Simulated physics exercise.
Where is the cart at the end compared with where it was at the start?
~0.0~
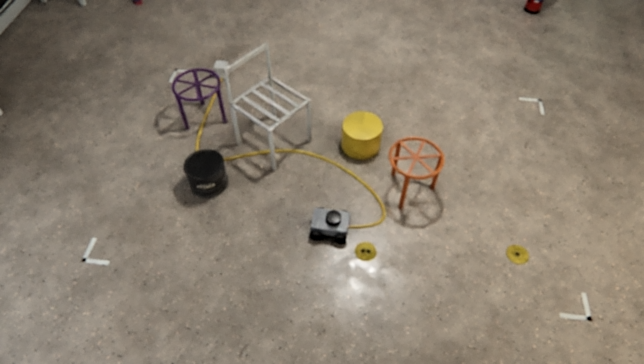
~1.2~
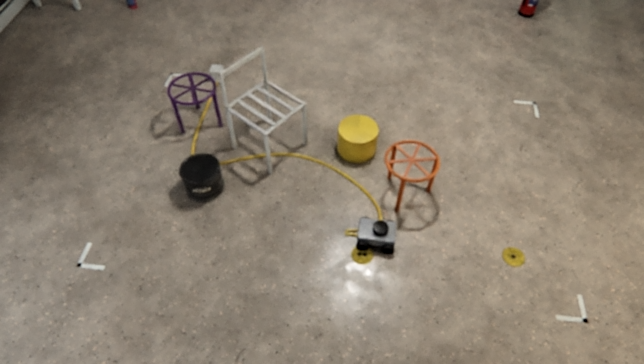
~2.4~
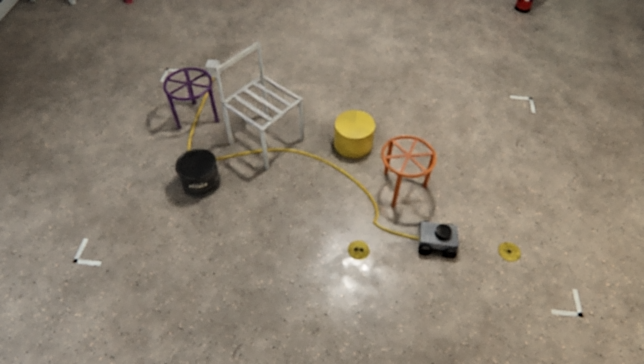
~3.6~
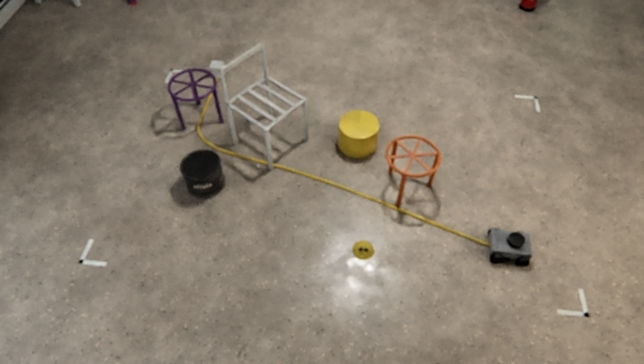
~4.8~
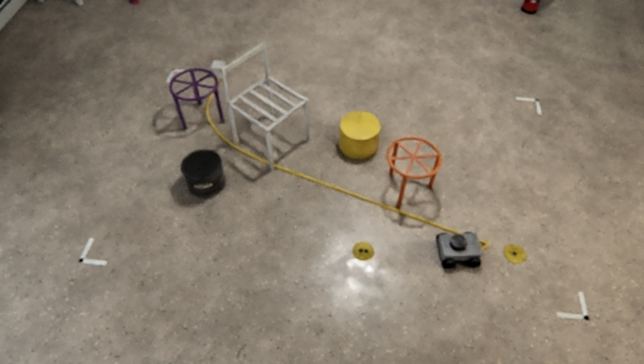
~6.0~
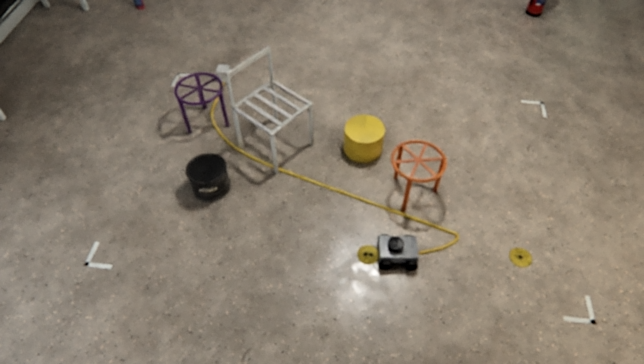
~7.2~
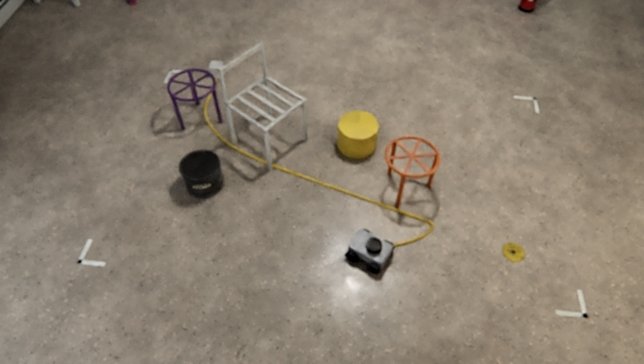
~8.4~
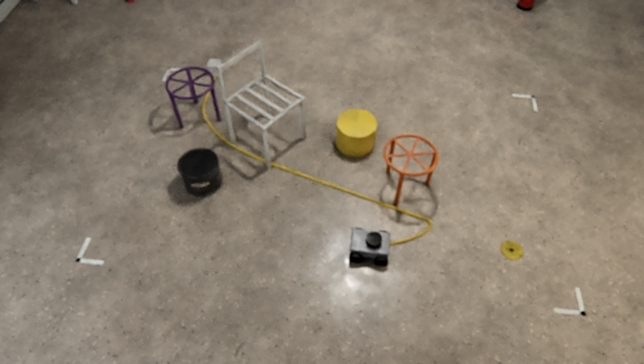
It started just up and to the left of the left-hand yellow mark, and it ended a little farther right and lower, covering that mark.
